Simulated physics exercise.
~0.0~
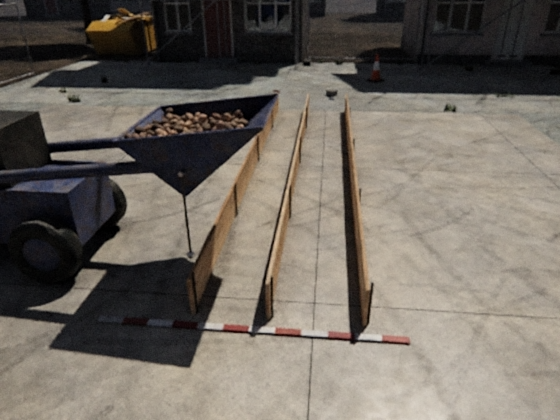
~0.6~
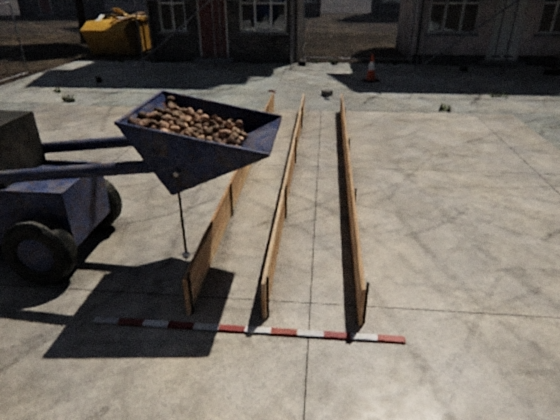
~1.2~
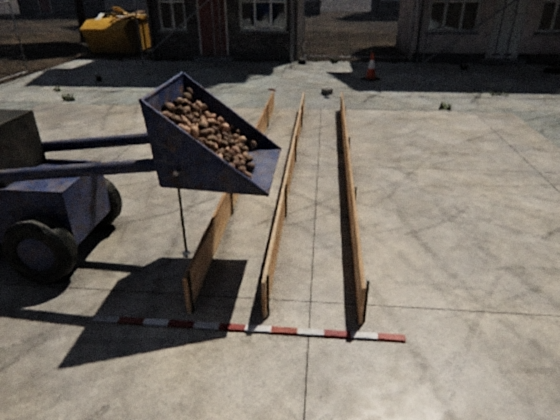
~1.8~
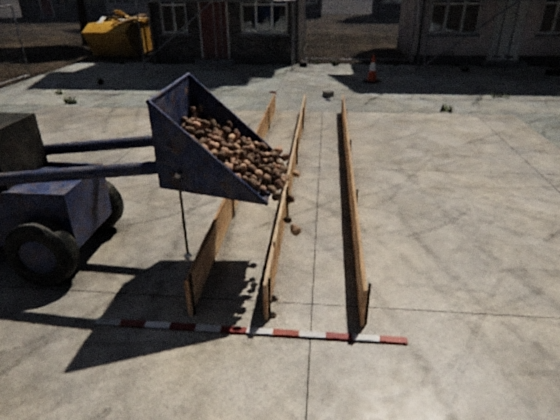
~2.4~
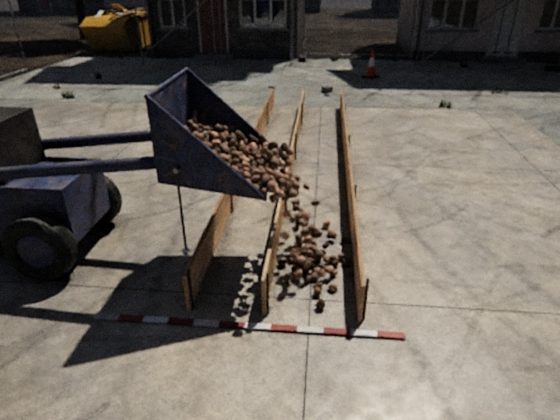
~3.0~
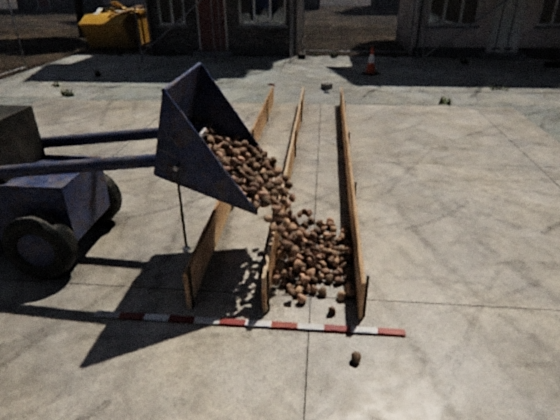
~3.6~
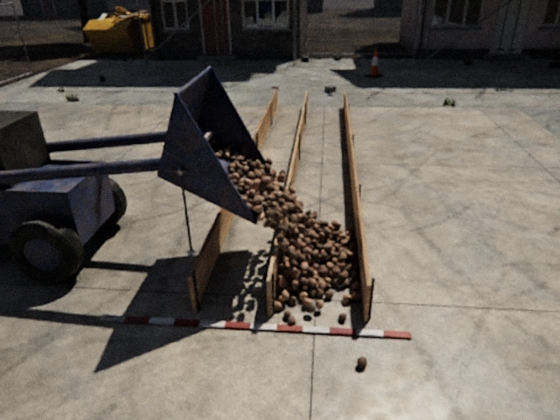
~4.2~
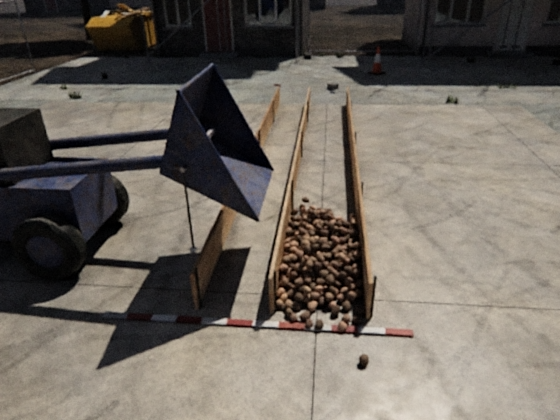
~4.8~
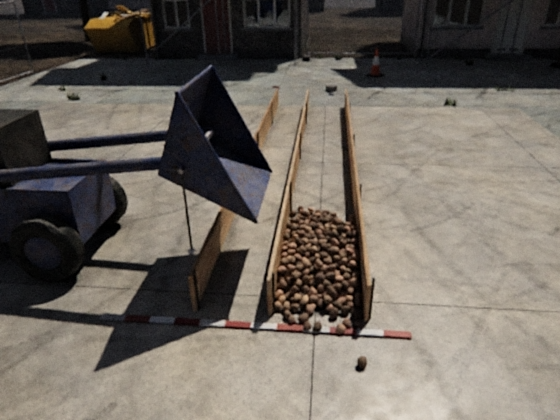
Blue loader bucket tipping forward and pouring round brown stones between wooden planks on concrete, leaving them heaped in the right-hand bay.
